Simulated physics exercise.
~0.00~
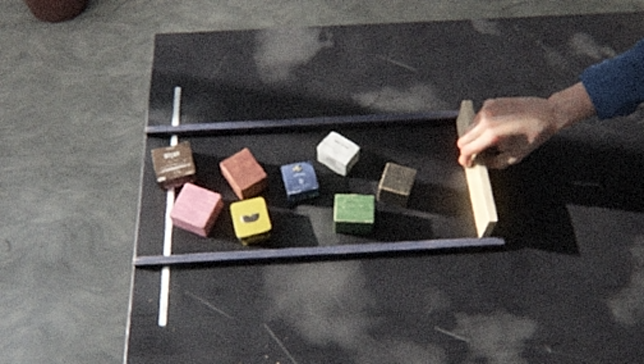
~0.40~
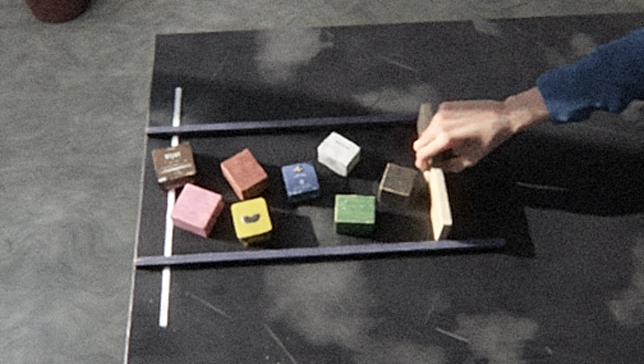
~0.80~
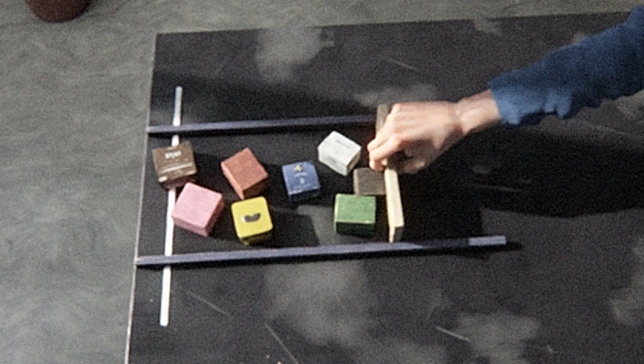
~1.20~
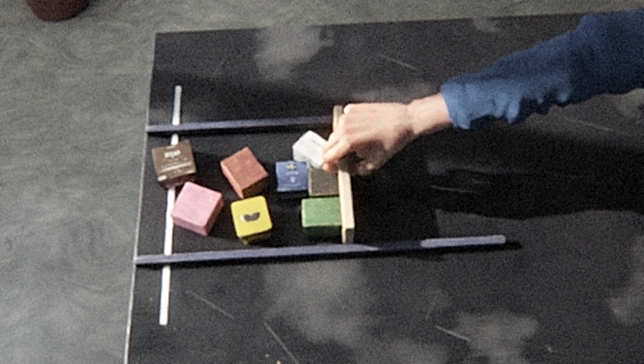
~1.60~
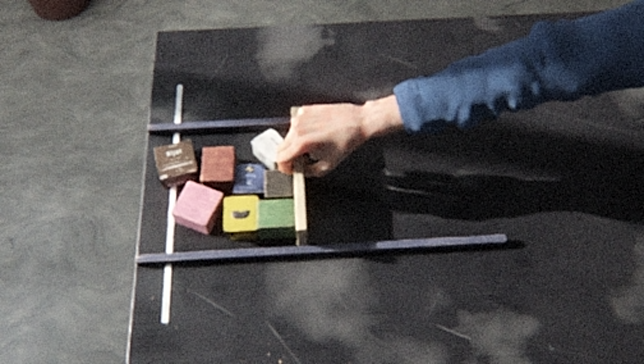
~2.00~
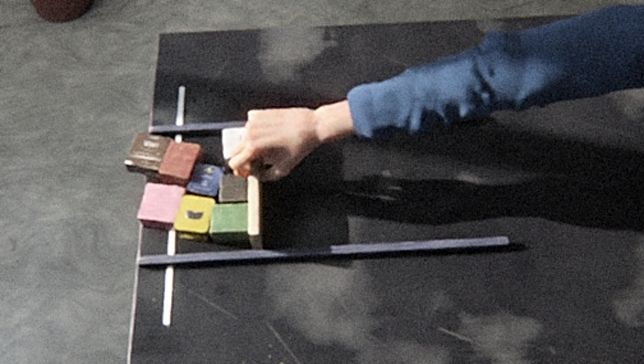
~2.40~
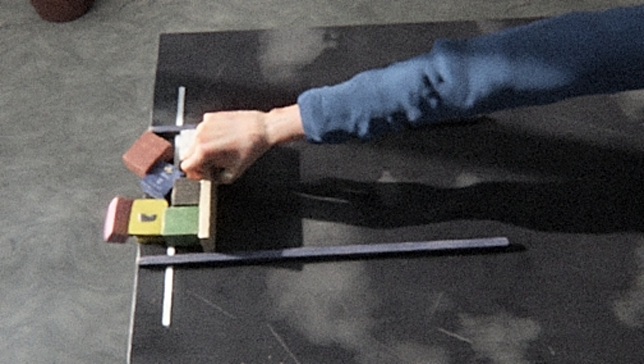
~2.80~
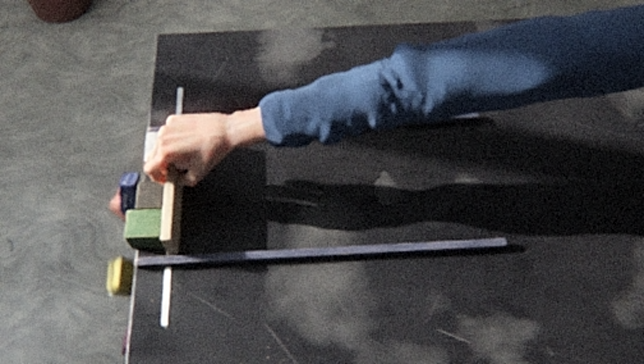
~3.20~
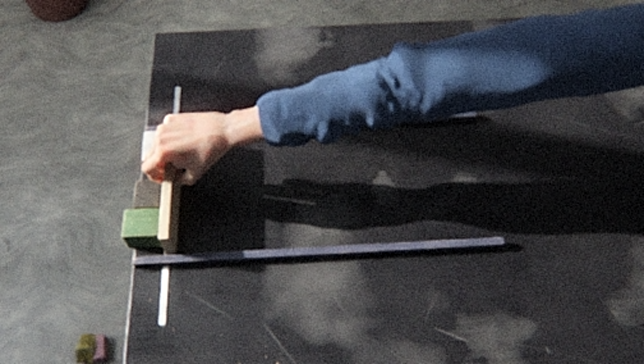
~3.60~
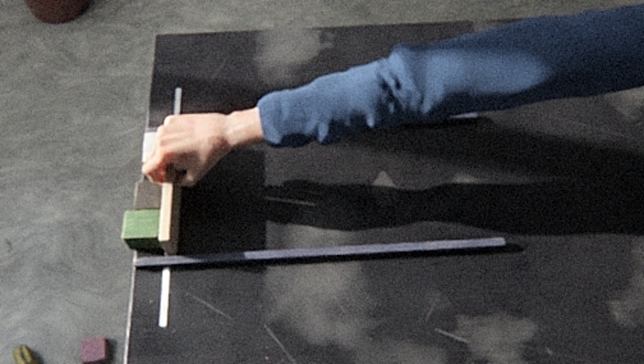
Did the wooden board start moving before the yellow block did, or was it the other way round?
The wooden board started moving first. The yellow block stayed still until the board had pushed other blocks up close to it.
